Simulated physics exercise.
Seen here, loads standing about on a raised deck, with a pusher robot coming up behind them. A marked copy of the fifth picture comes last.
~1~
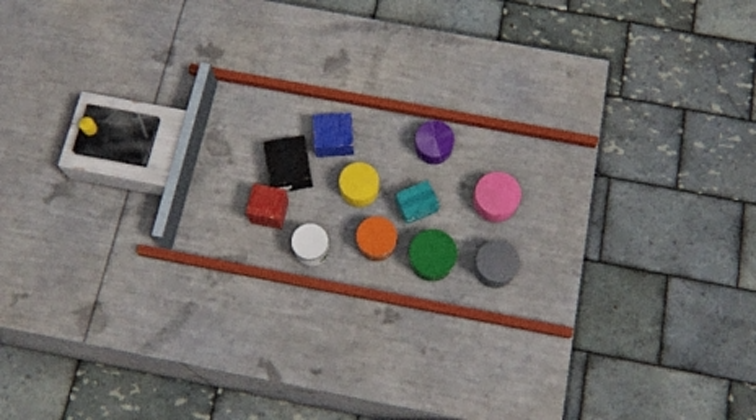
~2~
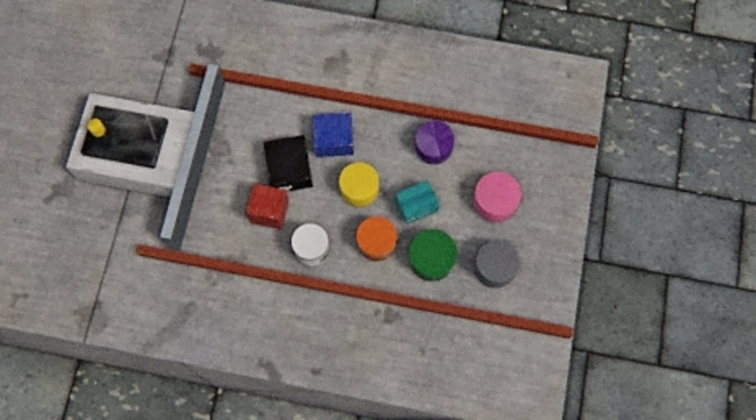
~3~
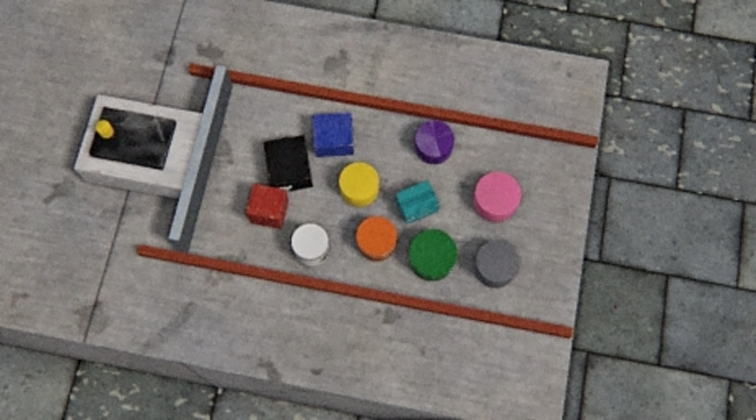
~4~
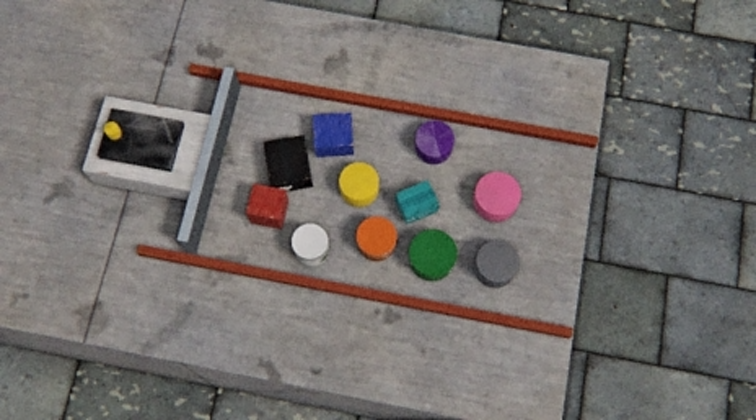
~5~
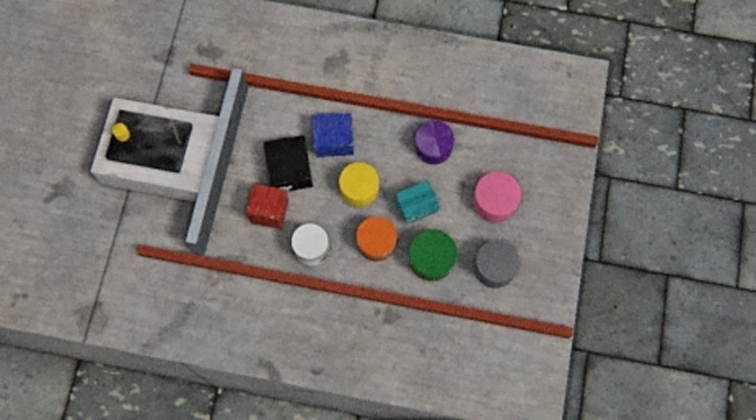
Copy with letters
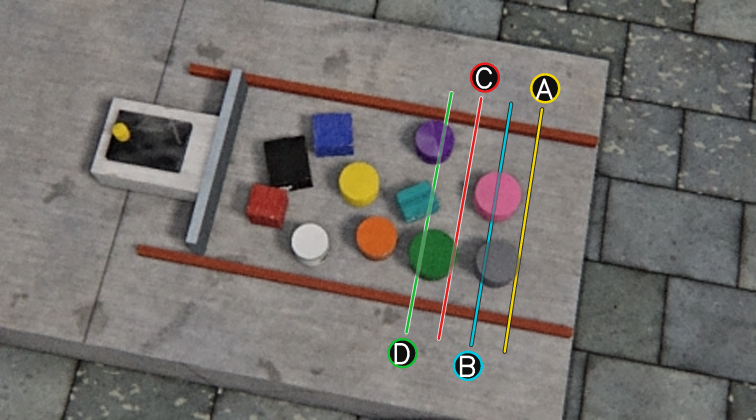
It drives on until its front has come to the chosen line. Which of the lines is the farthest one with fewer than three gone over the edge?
No farther than B.
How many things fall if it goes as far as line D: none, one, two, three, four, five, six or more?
In all, none.
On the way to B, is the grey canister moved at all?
Yes.
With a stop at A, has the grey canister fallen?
Yes.
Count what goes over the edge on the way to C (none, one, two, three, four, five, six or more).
In all, none.
On the copy, A at (524, 225); B at (492, 219); C at (461, 213); D at (430, 208).
On B. First, robot (253, 160); white pail (324, 249); blue crate (355, 134).
Then, robot (352, 178); grey canister (537, 275); pink canister (512, 194).
Finally, robot (430, 193); grey canister over the edge; turquoise box (578, 246); one fallen.
By contrast, A drops four; C is within the limit but short; D is within the limit but short.
